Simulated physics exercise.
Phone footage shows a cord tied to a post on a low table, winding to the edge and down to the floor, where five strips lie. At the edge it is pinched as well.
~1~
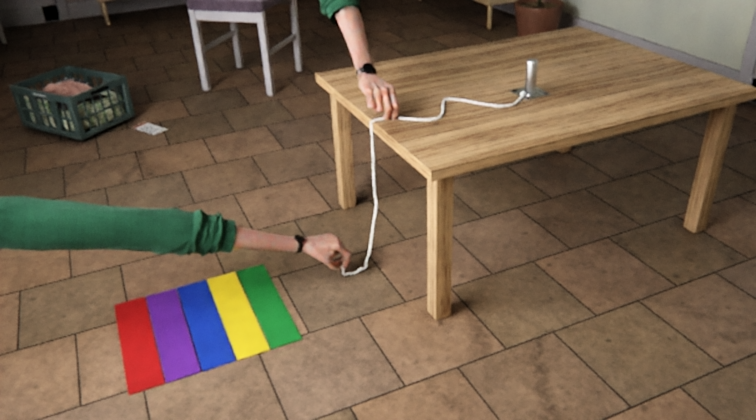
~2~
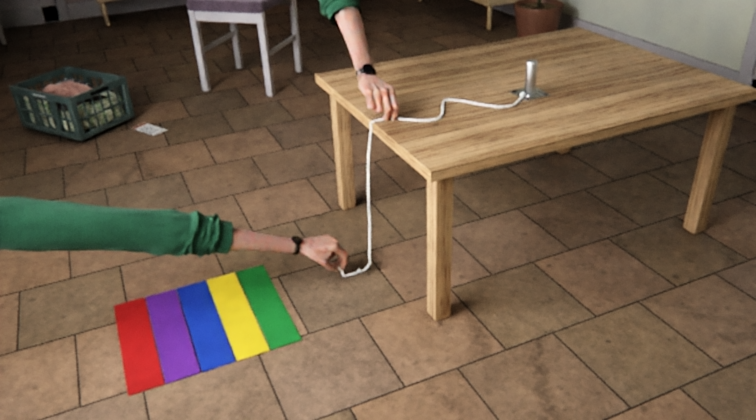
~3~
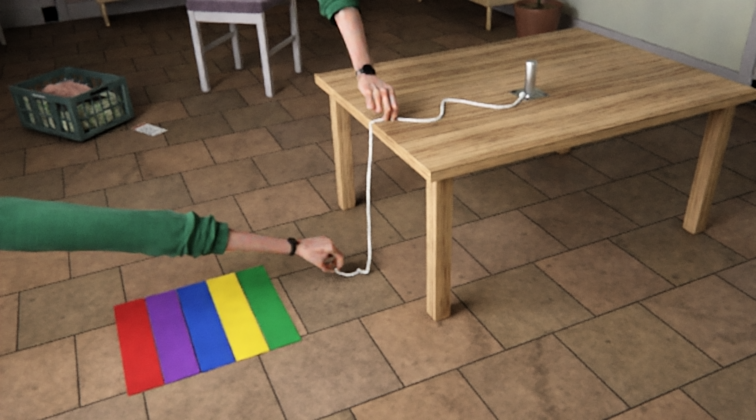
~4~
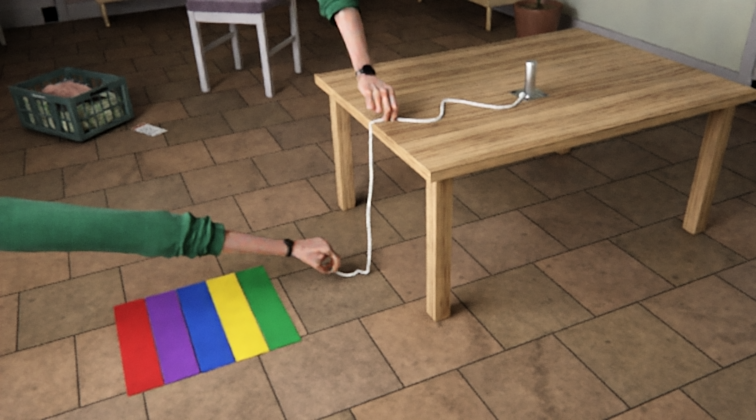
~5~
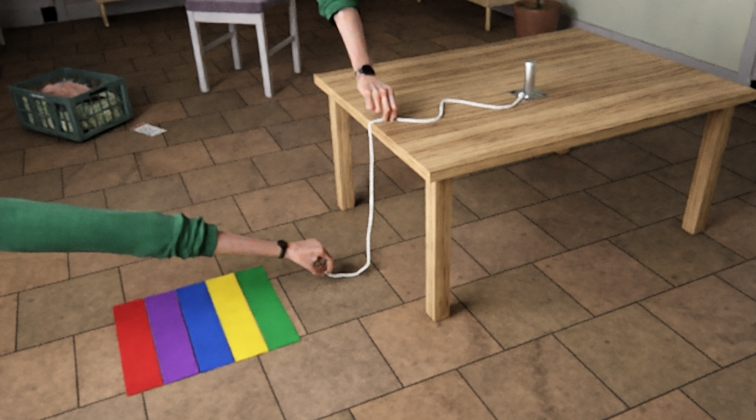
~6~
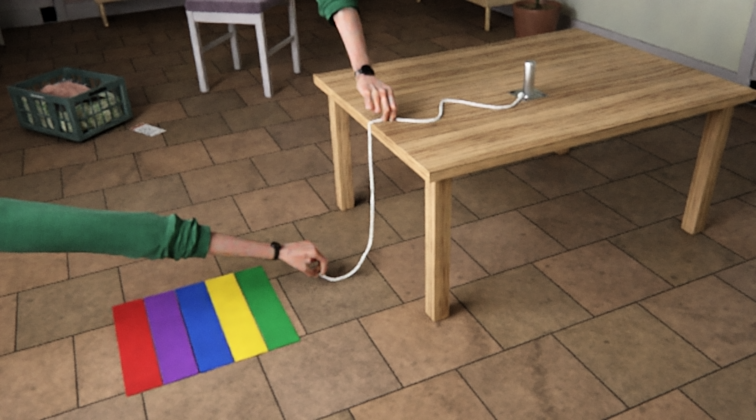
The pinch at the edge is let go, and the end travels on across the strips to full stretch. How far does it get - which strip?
Purple.
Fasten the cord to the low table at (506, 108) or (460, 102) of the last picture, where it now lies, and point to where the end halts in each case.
Try by try: (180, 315), (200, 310).
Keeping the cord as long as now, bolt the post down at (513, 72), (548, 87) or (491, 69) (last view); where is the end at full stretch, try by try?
(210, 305), (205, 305) and (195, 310), roughly.
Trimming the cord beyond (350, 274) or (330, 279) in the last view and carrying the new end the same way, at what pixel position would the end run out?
The pixels are close to (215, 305) and (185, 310), one per try.
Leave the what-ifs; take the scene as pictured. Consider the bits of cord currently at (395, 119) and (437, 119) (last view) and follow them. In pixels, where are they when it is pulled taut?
At (348, 150), then (383, 121).
Soon after, end near (227, 300); over yellow.
After that, end near (188, 312); over blue.
At the stop, end near (165, 318); over purple. The purple one.
